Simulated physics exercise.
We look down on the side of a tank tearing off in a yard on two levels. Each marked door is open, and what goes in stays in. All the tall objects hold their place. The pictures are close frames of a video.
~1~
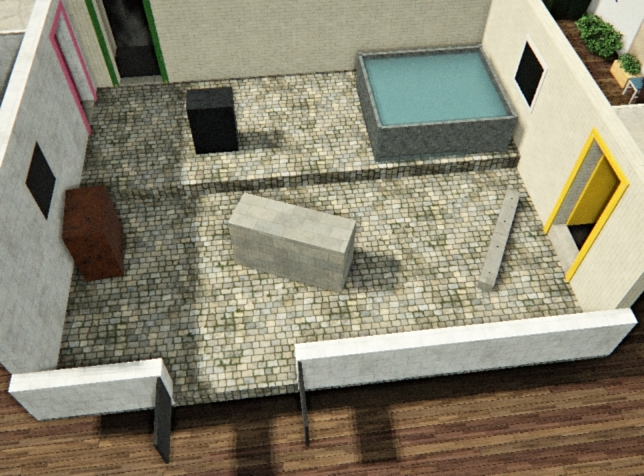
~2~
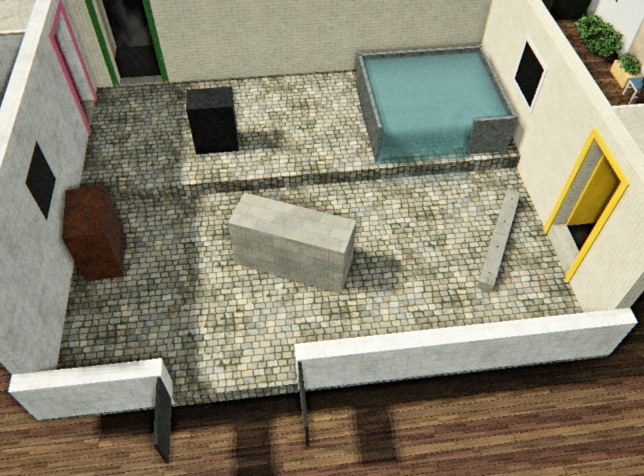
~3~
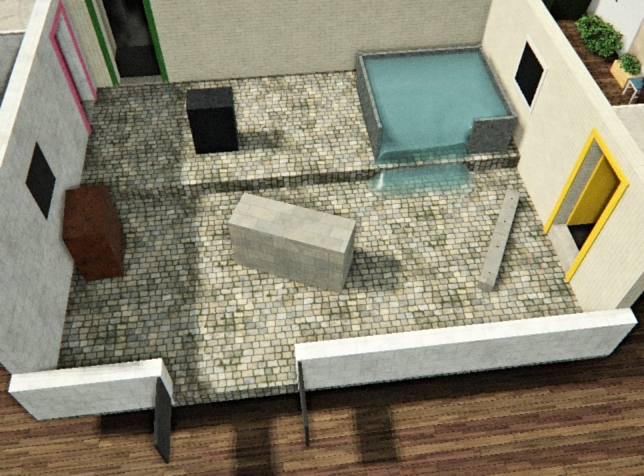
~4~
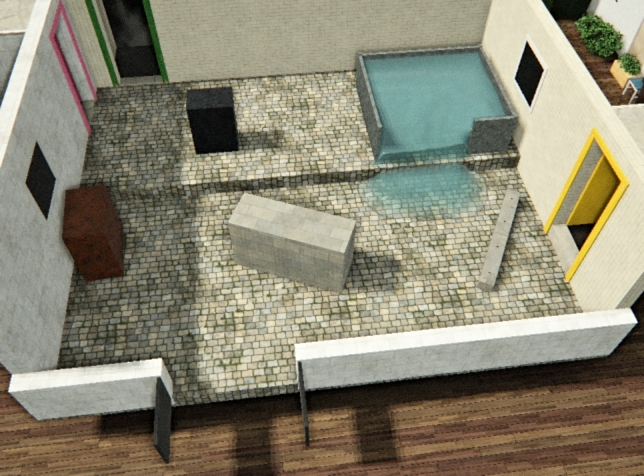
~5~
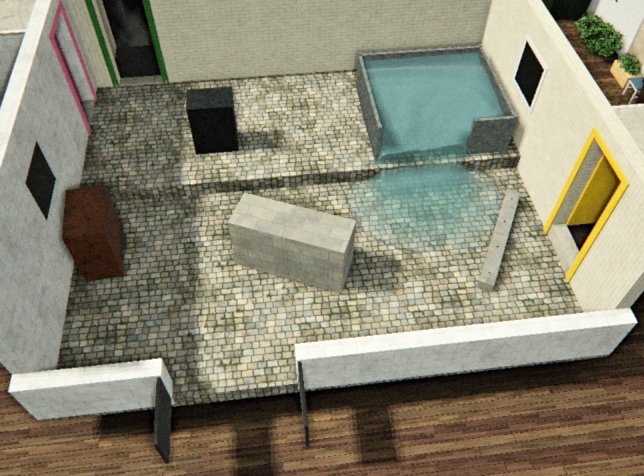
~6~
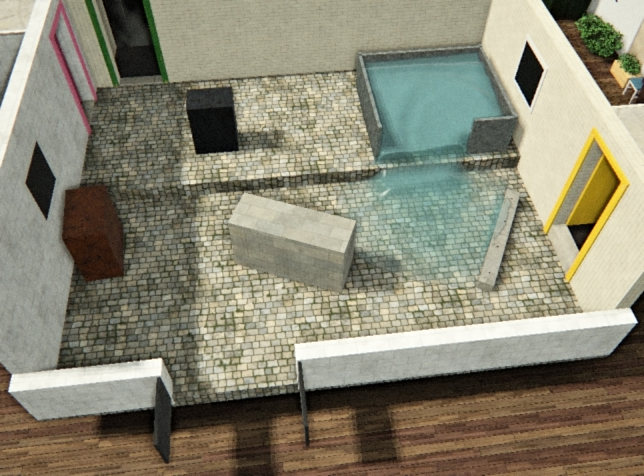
The footage shows a raised tank of still water in a two-level paved yard; part of its front side gives way, and water pours over the step and spreads across the lower paving between a pale block and a low wall.
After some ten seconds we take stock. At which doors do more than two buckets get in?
In the end: The pink door holds within the limit; the green door holds within the limit; the yellow door holds within the limit.
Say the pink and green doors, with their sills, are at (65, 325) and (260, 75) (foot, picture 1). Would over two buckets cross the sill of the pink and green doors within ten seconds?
One by one: The pink one goes over; the green one keeps below it.
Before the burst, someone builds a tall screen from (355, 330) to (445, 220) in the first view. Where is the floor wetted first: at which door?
I say the door marked yellow.
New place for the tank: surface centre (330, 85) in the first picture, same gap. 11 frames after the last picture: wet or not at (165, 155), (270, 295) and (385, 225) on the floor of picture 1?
In turn: Not flooded, dry, wet.
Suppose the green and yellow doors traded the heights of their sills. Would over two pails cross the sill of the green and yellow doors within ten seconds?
One by one: Green holds; yellow passes that mark.
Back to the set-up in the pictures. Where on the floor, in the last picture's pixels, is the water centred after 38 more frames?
Around (350, 245).
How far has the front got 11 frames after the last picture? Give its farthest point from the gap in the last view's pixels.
Close to (243, 374).
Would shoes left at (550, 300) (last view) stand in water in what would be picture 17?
Answer: Wet.
A moment on, water covers 25 % of the floor; the pink door not reached, the green door not reached, the yellow door not reached.
Next, water covers 35 % of the floor; the pink door not reached, the green door not reached, the yellow door wet at the sill, nothing in.
Then, water covers 55 % of the floor; the pink door not reached, the green door not reached, the yellow door wet at the sill, nothing in.
Later, water covers 60 % of the floor; the pink door not reached, the green door not reached, the yellow door wet at the sill, nothing in.
In the end, water covers 60 % of the floor; the pink door not reached, the green door not reached, the yellow door wet at the sill, nothing in.
